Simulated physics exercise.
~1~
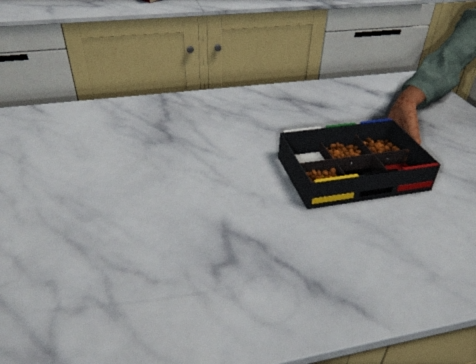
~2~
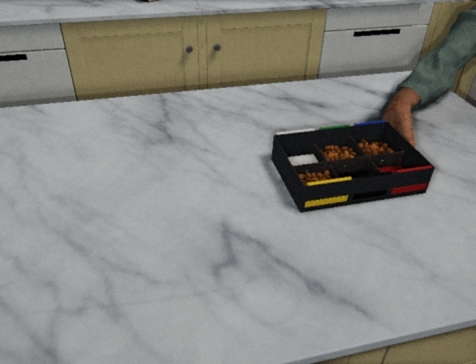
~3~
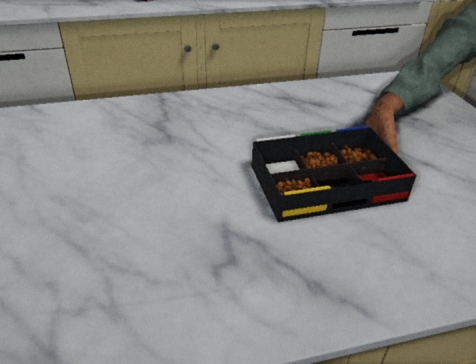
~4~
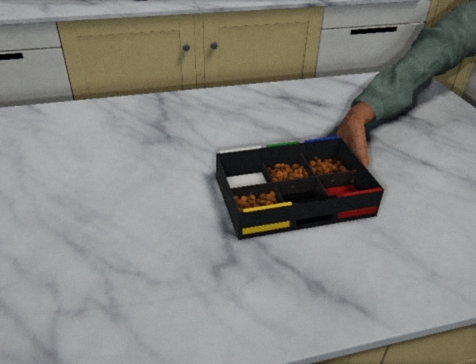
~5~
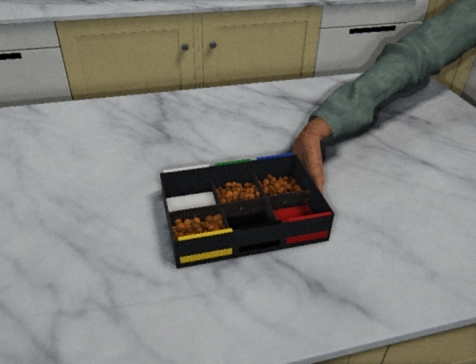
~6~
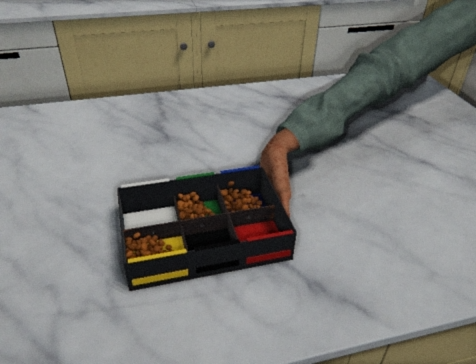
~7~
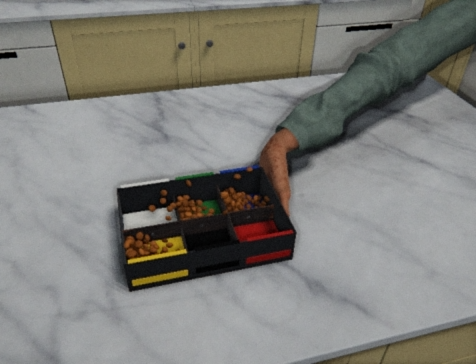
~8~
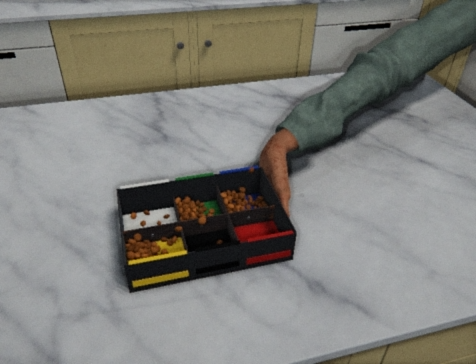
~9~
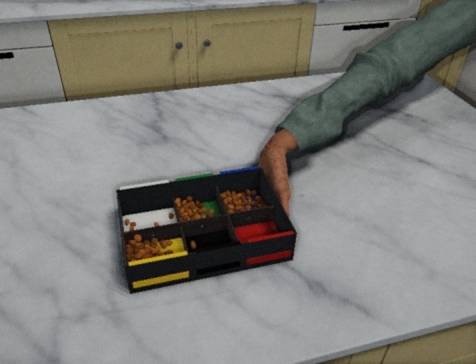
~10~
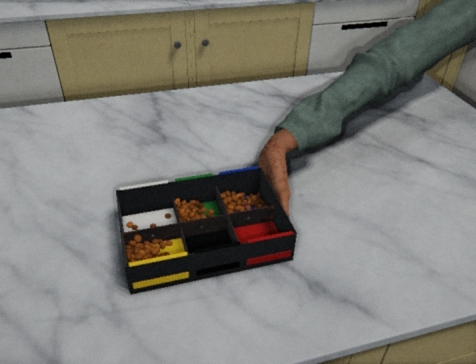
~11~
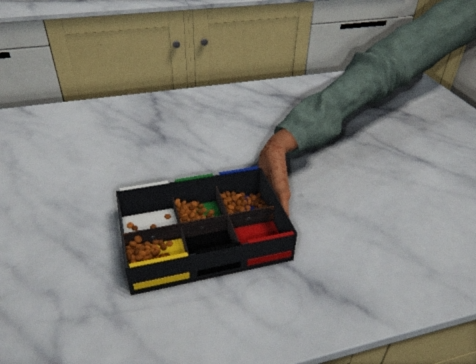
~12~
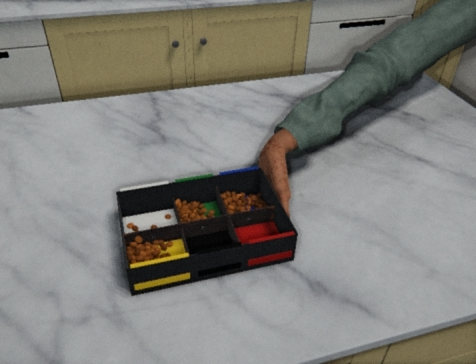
A hand in a green sleeve grips the right end of a black drawer tray on a white marble counter, seen from above with pale yellow cabinets behind. The tray has six compartments marked with white, green, blue, yellow and red, and brown kibble lies in the green, blue and yellow ones. The hand slides the tray left and toward the viewer, faster and faster, then stops it abruptly. The kibble surges left, and some pieces hop over the dividers. A few land in the white compartment, and everything settles, with most kibble still where it began.
